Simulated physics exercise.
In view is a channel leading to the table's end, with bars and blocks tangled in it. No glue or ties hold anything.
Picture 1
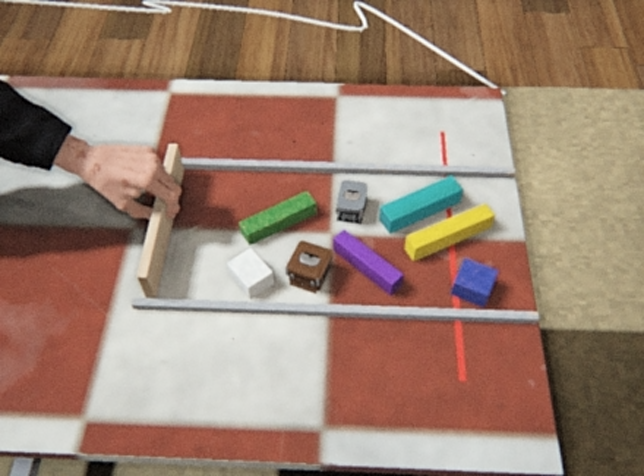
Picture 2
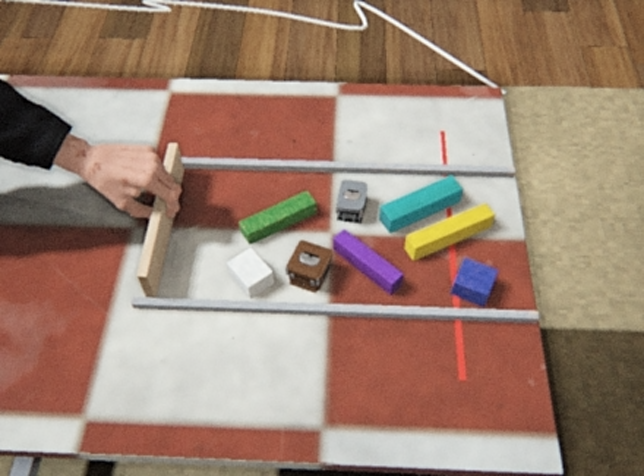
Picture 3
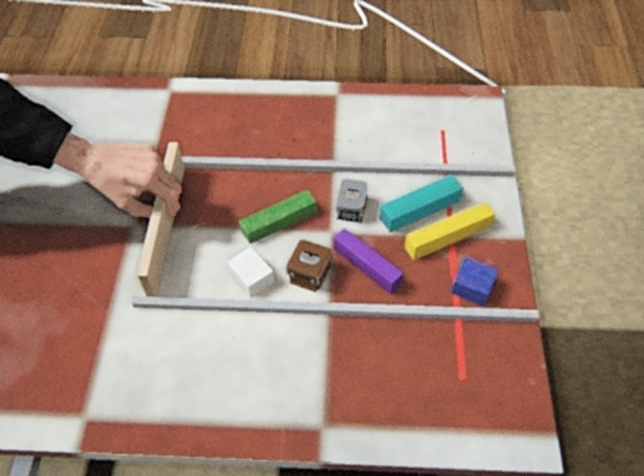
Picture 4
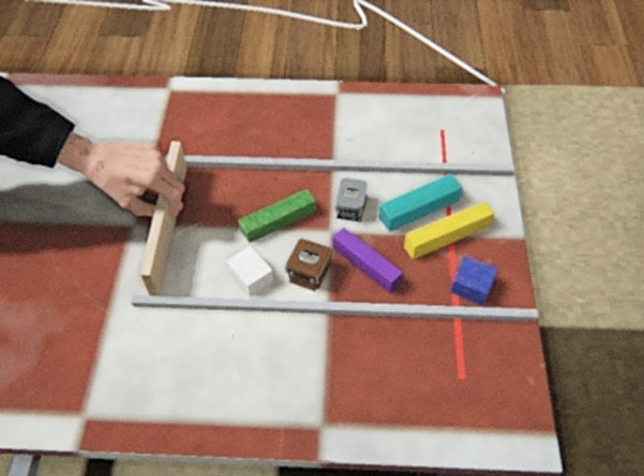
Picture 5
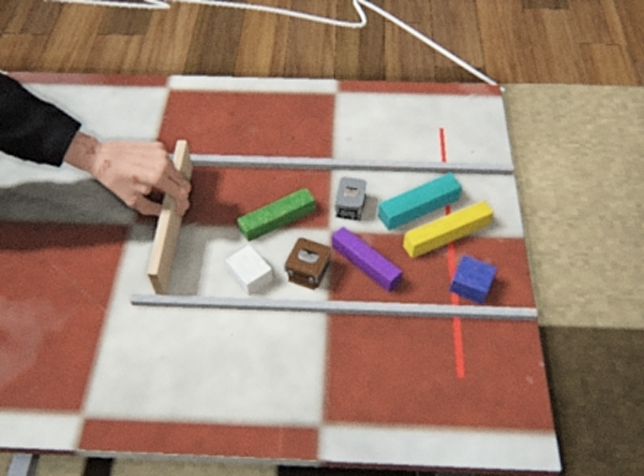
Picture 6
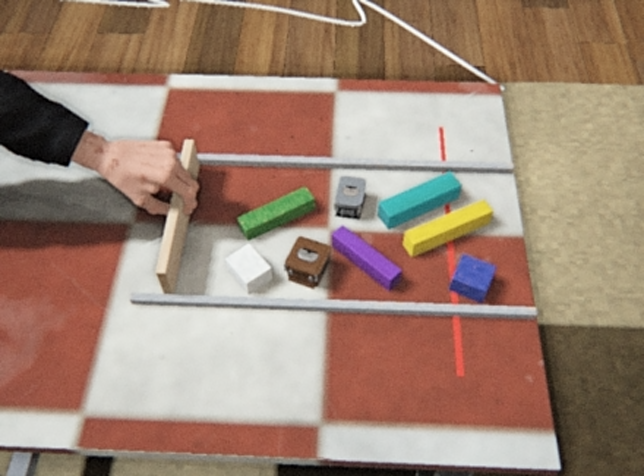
On a checkered tabletop, a hand holds a wooden board upright, then slides it slightly right toward still, scattered coloured blocks.
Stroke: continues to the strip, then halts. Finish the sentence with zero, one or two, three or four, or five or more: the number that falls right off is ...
The number that falls right off is one or two.
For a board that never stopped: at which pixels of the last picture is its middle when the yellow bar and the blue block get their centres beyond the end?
Roughly (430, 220); roughly (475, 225).
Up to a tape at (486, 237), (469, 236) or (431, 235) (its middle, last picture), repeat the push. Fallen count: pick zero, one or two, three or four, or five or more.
3 or 4; just one or two; zero.
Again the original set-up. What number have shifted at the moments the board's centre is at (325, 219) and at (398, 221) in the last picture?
First 5, after that 8.
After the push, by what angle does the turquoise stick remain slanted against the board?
About 25°.
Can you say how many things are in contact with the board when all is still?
At rest, 2 are in contact.
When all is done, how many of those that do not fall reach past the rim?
That adds up to 2.
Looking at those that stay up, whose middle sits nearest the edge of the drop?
The turquoise stick.
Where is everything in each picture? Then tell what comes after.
The first picture shows blue block (474, 283); yellow bar (450, 232); turquoise stick (421, 205); board (163, 218); tape (451, 240).
The second picture shows yellow bar (450, 232); brown case (310, 266).
The third picture shows turquoise stick (421, 203); green bar (279, 217).
The fourth picture shows blue block (474, 281); white block (250, 271).
The fifth picture shows yellow bar (449, 229); purple stick (366, 259).
The sixth picture shows blue block (472, 278); yellow bar (448, 228); turquoise stick (420, 200); board (179, 214); tape (450, 235).
Soon after, none off yet; blue block at rest near (472, 278); yellow bar at rest near (448, 228); turquoise stick at rest near (420, 200).
Then, none off yet; blue block at rest near (472, 278); yellow bar moved a little near (469, 217); turquoise stick moved a little near (453, 197).
At rest, the number that fall off is one or two; fallen, yellow bar.
